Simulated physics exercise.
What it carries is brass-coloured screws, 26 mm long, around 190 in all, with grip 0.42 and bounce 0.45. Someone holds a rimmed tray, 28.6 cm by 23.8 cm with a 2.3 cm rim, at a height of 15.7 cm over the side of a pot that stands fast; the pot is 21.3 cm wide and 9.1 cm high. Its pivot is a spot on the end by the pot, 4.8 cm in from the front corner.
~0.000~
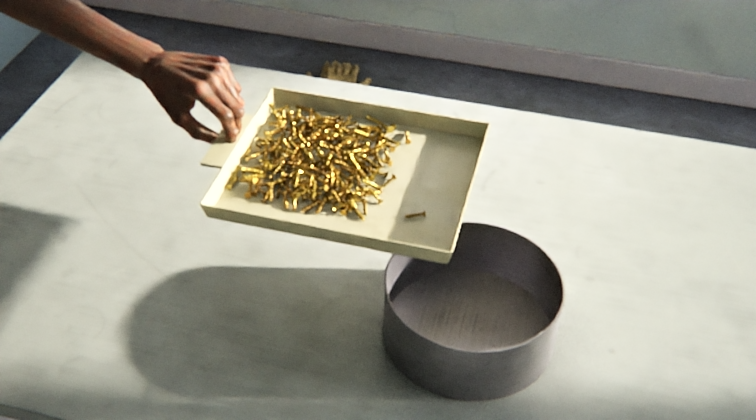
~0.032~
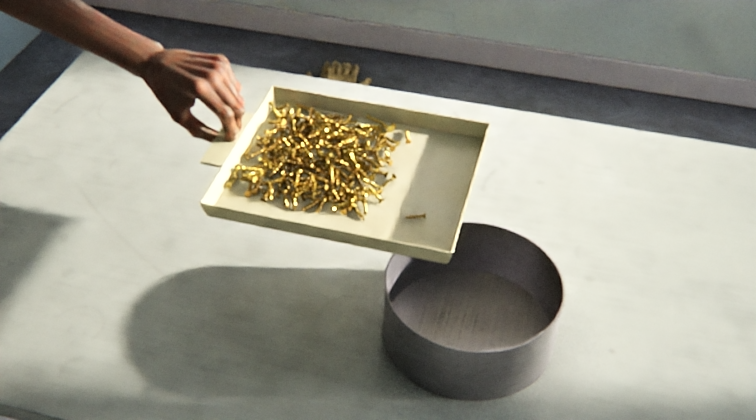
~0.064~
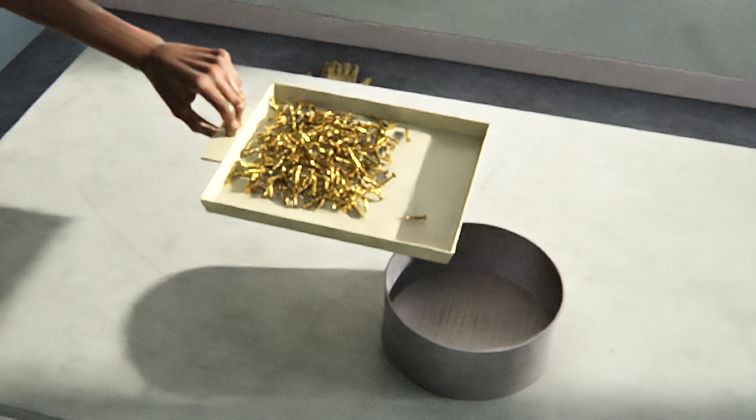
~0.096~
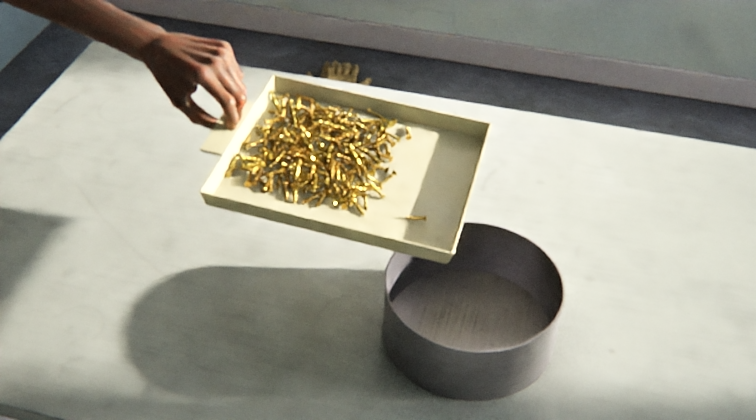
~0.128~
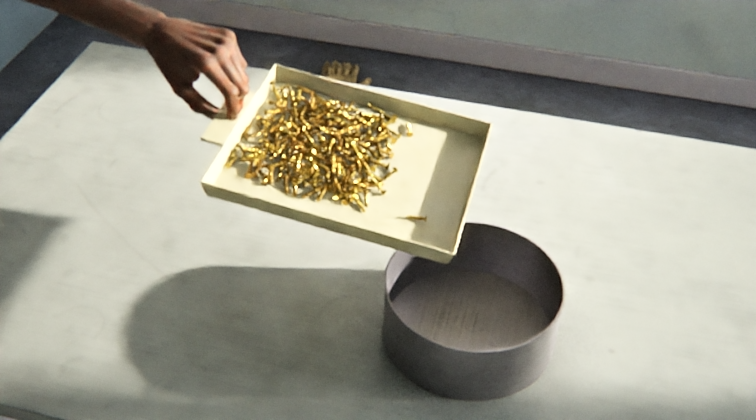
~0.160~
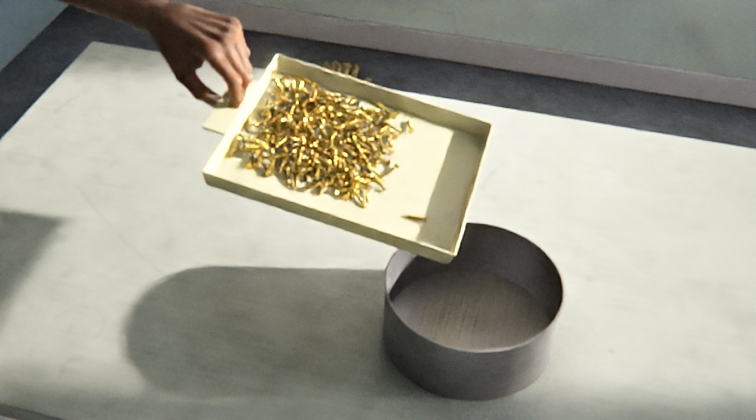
A hand gradually tilts a rimmed tray of brass-coloured screws above a round pot.
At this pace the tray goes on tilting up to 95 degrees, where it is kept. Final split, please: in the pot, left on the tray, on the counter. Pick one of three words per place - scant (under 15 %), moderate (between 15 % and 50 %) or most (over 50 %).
My call is pot: Most, tray: Scant, counter: Moderate.
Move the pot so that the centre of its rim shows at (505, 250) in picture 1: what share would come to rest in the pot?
85 %.
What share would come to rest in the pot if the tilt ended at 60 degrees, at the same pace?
Estimate: Roughly 40 percent.
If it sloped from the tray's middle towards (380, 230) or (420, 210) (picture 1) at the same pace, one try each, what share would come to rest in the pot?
Estimate: Some 70 % and some 95 % respectively.
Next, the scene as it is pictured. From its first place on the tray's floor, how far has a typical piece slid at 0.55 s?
Displacement on the tray: Roughly 8 cm.
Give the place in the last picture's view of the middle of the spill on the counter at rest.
Spill centre at rest: About (552, 269).
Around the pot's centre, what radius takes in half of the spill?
Some 16 centimetres.
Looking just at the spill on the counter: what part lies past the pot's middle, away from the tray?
I reckon around 90 per cent.
Then, at 0.55 s, tilt 51 degrees; the tray holds 100 %, the pot 0 %.
After 0.82 s, tilt 79 degrees; the tray holds 30 %, the pot 20 %.
After 1.18 s, tilt 95 degrees; the tray holds 5 %, the pot 55 %.
In the end, at 2.6 s, pot 60 %, tray 0 %, counter 40 %.
